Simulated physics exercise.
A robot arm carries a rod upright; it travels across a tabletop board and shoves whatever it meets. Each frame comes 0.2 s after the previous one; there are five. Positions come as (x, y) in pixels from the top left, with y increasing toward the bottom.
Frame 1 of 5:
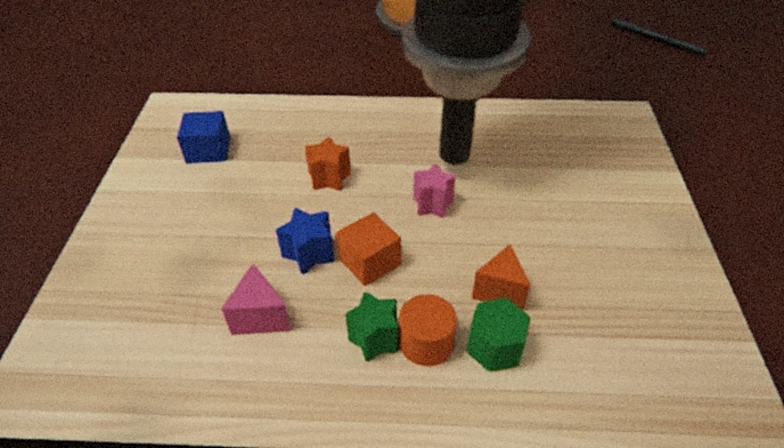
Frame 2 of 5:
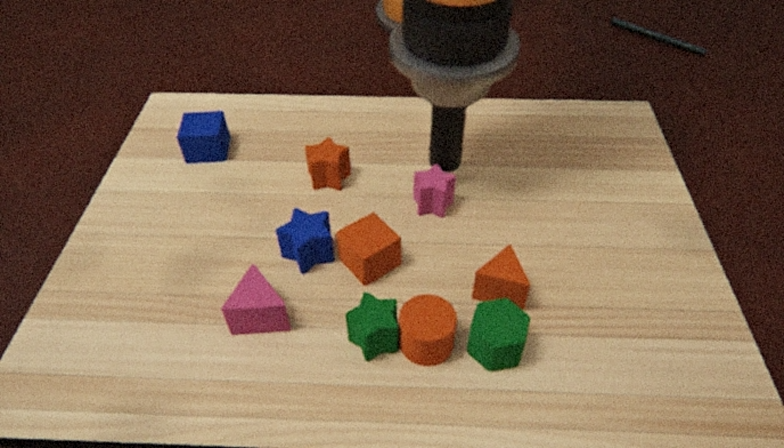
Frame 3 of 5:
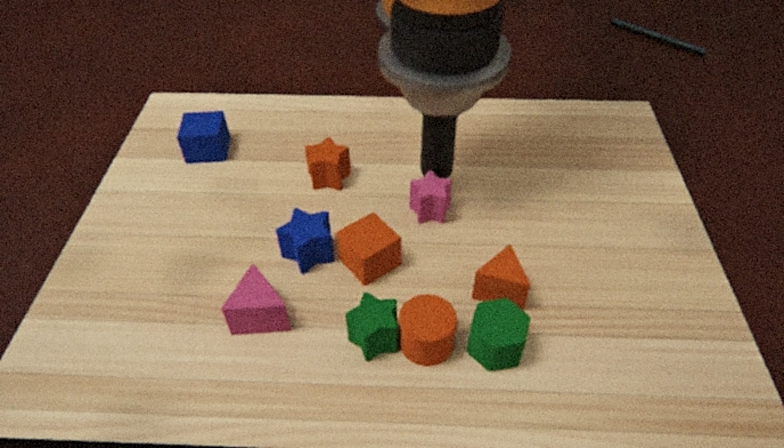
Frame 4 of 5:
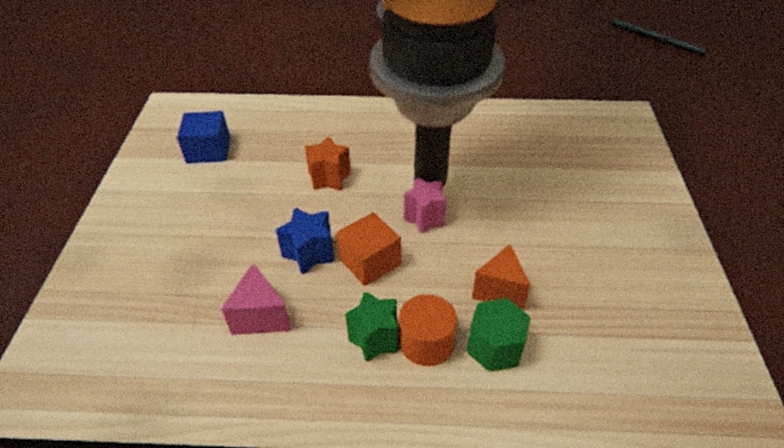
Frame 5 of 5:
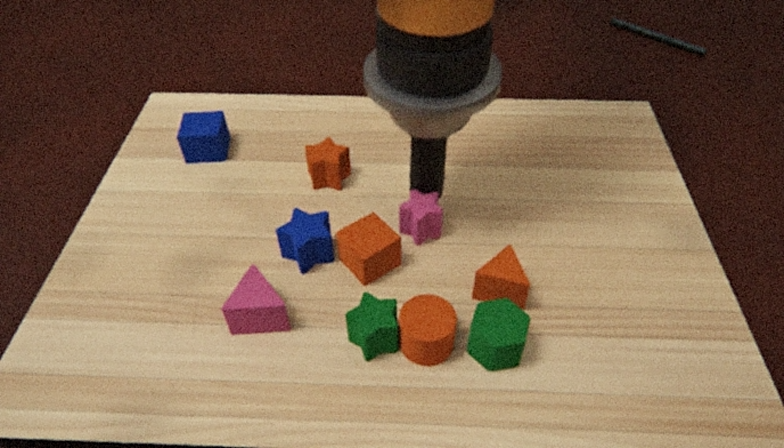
To begin with, a dark rod hangs above a pink star-shaped block on a wooden board scattered with blue, orange, green and pink blocks. The rod moves down and slightly left to the pink star, then pushes it a short way toward the viewer and slightly left, while the other blocks stay still.
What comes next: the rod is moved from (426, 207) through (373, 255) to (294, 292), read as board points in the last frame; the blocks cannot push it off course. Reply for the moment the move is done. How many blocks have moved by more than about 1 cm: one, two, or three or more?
It moves three or more blocks.
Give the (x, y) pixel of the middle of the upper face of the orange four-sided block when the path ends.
It should be at about (307, 298).
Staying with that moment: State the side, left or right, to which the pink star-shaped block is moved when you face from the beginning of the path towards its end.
The shift is to the left of that direction.
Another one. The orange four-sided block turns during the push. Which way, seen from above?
Counterclockwise from above.
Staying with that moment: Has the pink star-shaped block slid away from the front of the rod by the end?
In short: Yes.
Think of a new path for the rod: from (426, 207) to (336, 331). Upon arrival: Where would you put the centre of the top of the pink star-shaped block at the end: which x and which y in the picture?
That would be at about pixel (405, 264).
The first path, step by step. One third of the way, rod (393, 225); orange four-sided block (363, 243), turned 20° clockwise; pink star-shaped block (410, 235), turned 40° anticlockwise.
Two thirds of the way, rod (347, 254); orange four-sided block (328, 275), turned 25° anticlockwise; pink star-shaped block (406, 241), turned 70° anticlockwise.
At the end, rod (290, 278); pink three-sided block still; blue star-shaped block (286, 229), turned 60° clockwise; orange four-sided block (307, 298), turned 75° anticlockwise; pink star-shaped block (406, 241), turned 70° anticlockwise.
